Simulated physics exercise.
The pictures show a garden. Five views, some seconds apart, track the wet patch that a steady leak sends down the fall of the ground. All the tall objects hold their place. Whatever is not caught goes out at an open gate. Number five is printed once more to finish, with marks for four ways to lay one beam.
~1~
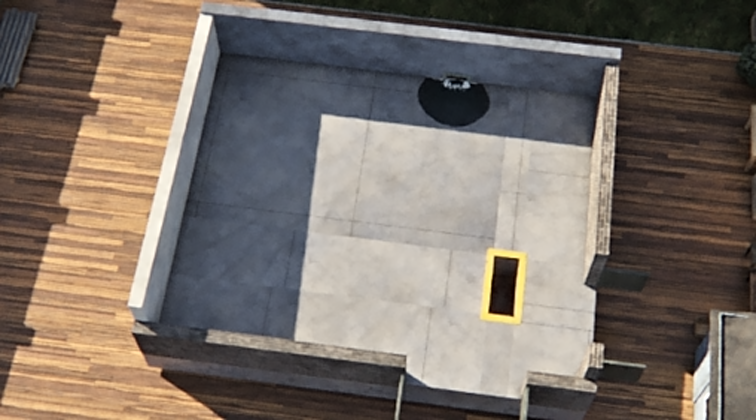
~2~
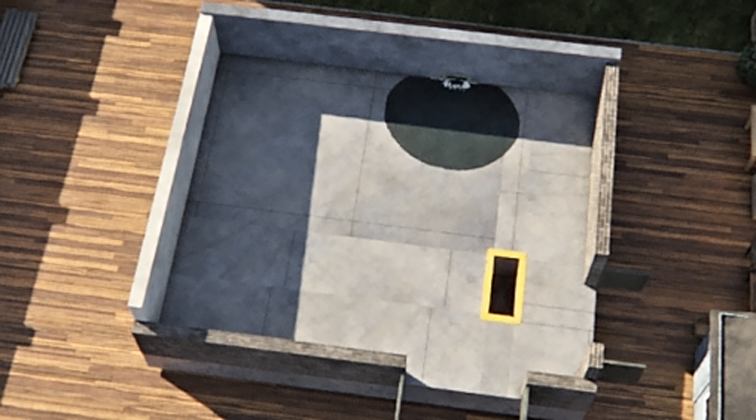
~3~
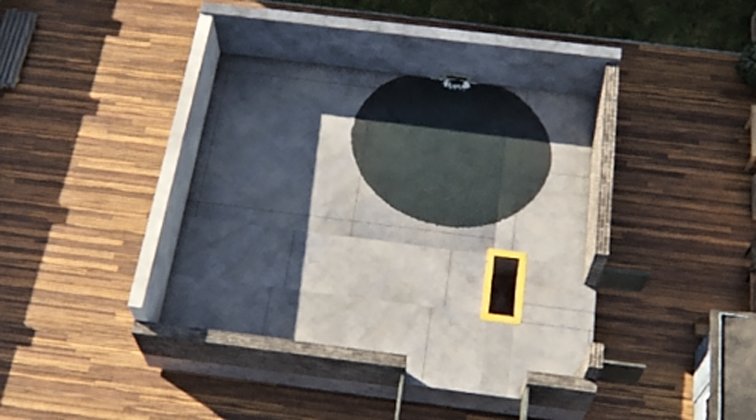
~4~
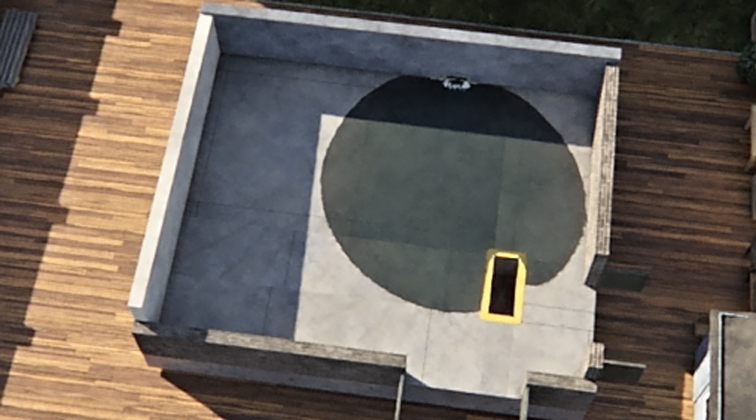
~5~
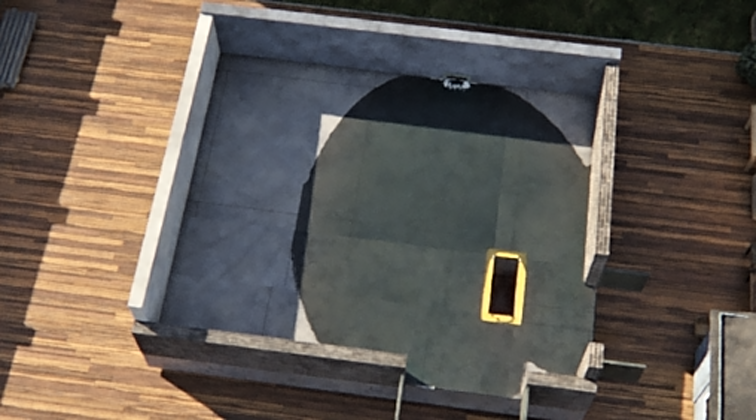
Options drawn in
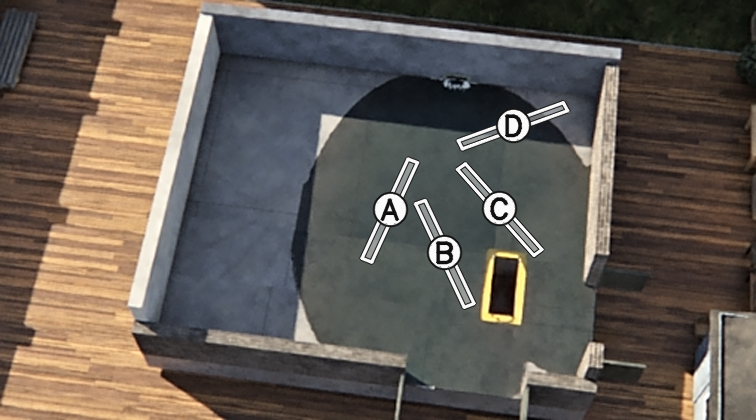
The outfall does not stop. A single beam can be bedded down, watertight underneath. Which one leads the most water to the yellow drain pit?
Choose B.
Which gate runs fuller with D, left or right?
More leaves on the left.
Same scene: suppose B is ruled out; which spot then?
It is A.
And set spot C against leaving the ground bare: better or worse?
It is worse.
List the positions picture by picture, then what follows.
Outfall at (457, 77); yellow drain pit at (504, 286); open gate at (464, 379); open gate at (581, 327); 2 % of the ground under water, visible out to (429, 112); yellow drain pit still dry, in the first picture.
In the second picture, 9 % of the ground under water, visible out to (487, 162); yellow drain pit still dry.
In the third picture, 20 % of the ground under water, visible out to (420, 218); yellow drain pit still dry.
In the fourth picture, 37 % of the ground under water, visible out to (435, 305); yellow drain pit taking water.
In the fifth picture, 56 % of the ground under water, visible out to (586, 349); yellow drain pit taking water.
In white, A from (366, 260) to (412, 160); B from (420, 202) to (469, 305); C from (461, 166) to (537, 252); D from (460, 144) to (565, 106).
Choosing A, about 23 % of the stream goes into the yellow drain pit, about 75 % out by the gates.
Choosing B, about 38 % of the stream goes into the yellow drain pit, about 60 % out by the gates.
Choosing C, about 9 % of the stream goes into the yellow drain pit, about 89 % out by the gates.
Choosing D, about 9 % of the stream goes into the yellow drain pit, about 88 % out by the gates.
